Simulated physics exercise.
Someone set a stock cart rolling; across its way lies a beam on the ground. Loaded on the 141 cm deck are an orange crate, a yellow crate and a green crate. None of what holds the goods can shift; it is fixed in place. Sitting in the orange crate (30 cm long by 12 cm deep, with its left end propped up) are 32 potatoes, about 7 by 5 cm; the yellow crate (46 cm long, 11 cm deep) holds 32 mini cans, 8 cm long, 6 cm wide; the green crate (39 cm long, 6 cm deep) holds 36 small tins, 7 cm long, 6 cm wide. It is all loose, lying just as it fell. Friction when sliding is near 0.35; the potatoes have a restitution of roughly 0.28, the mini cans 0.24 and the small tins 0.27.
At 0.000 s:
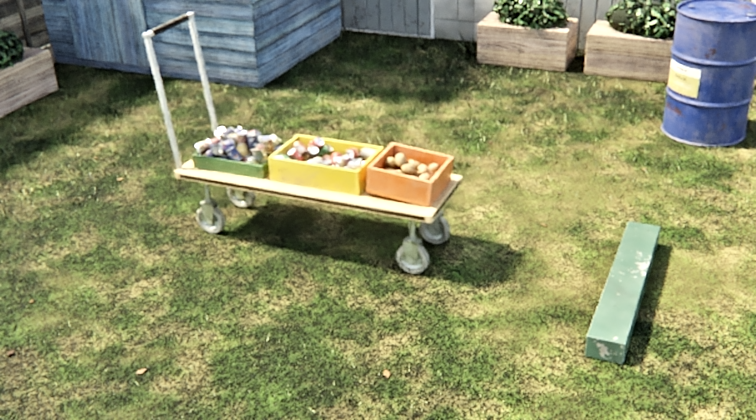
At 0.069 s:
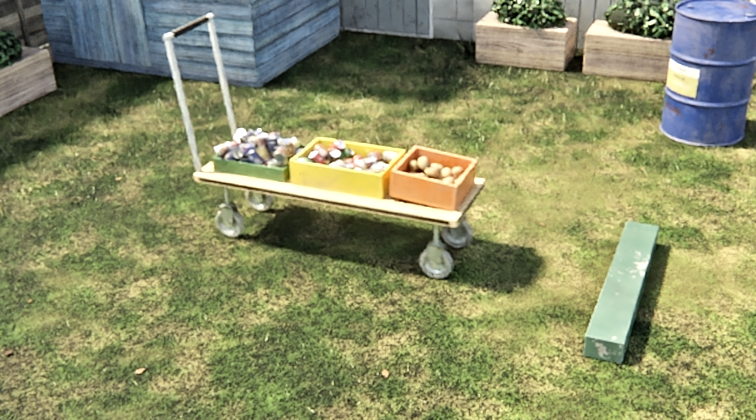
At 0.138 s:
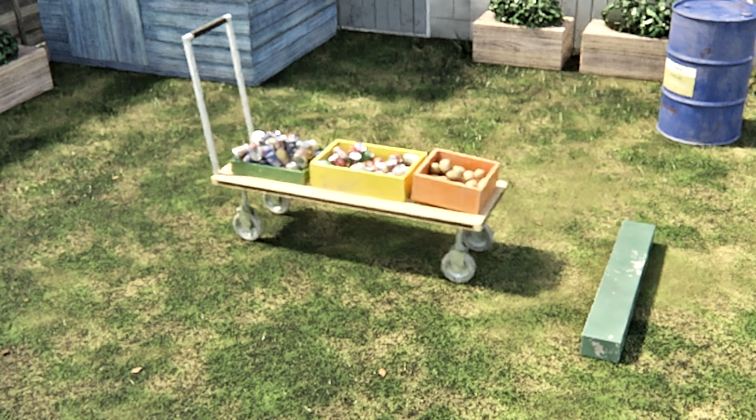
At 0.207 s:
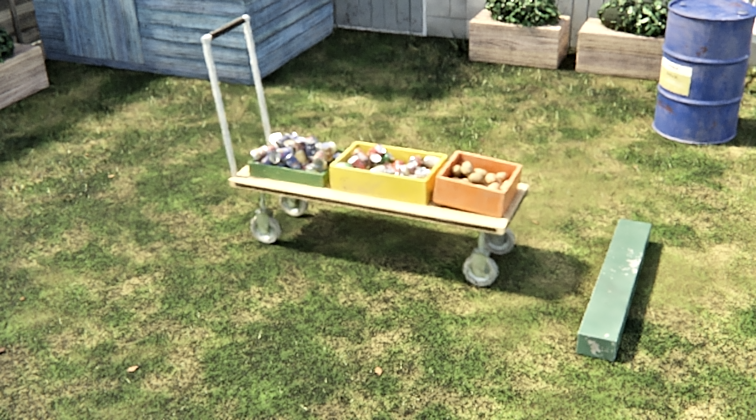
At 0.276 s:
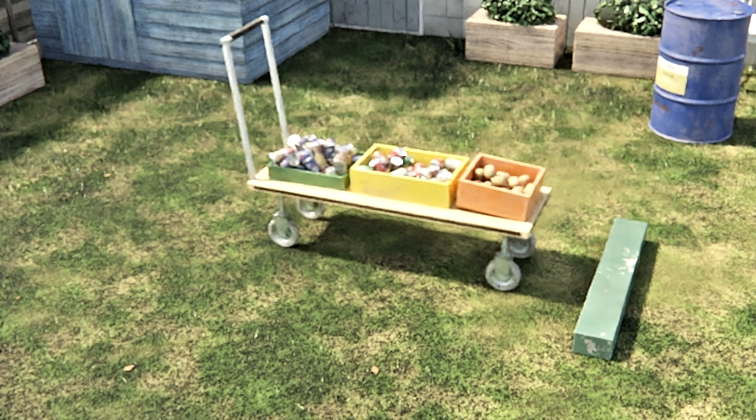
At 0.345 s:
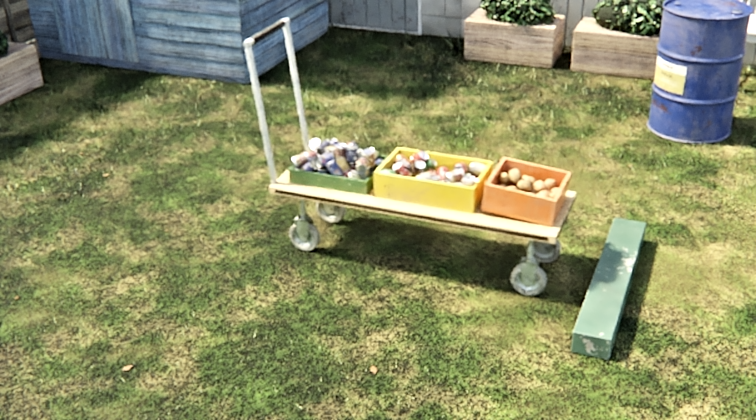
A stock cart carrying a green crate, a yellow crate and an orange crate of potatoes rolled steadily to the right across the grass, drawing closer to a green beam lying on the ground.
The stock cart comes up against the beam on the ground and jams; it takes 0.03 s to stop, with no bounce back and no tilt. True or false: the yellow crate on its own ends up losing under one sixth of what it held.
True.
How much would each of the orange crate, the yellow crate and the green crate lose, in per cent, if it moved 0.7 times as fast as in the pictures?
Orange crate 0, yellow crate 0, green crate 10 per cent.
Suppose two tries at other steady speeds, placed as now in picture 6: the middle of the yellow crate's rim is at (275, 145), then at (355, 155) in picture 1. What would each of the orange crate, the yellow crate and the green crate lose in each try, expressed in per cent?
Orange crate 0 then 0, yellow crate 10 then 0, green crate 40 then 20 per cent.
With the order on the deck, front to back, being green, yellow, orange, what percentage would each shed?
In that case orange crate 0, yellow crate 0, green crate 30 per cent.
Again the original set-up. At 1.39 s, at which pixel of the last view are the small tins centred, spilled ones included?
Somewhere around pixel (390, 175).
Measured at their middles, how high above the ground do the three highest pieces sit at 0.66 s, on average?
Their middles average near 54 cm high.
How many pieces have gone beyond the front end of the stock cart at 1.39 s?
Roughly 0 pieces.
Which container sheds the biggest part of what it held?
Result: Green crate.
After 0.44 s, contact.
After 0.54 s, the orange crate has all 32, the yellow crate has all 32 and the green crate is down by 2 of 36.
After 0.66 s, the orange crate has all 32, the yellow crate has all 32 and the green crate is down by 7 of 36.
After 0.89 s, the orange crate has all 32, the yellow crate is down by 1 of 32 and the green crate is down by 10 of 36.
When it is over (at 1.39 s), the orange crate has all 32, the yellow crate is down by 1 of 32 and the green crate is down by 10 of 36. Asked share, 1 of 32, 3 per cent.
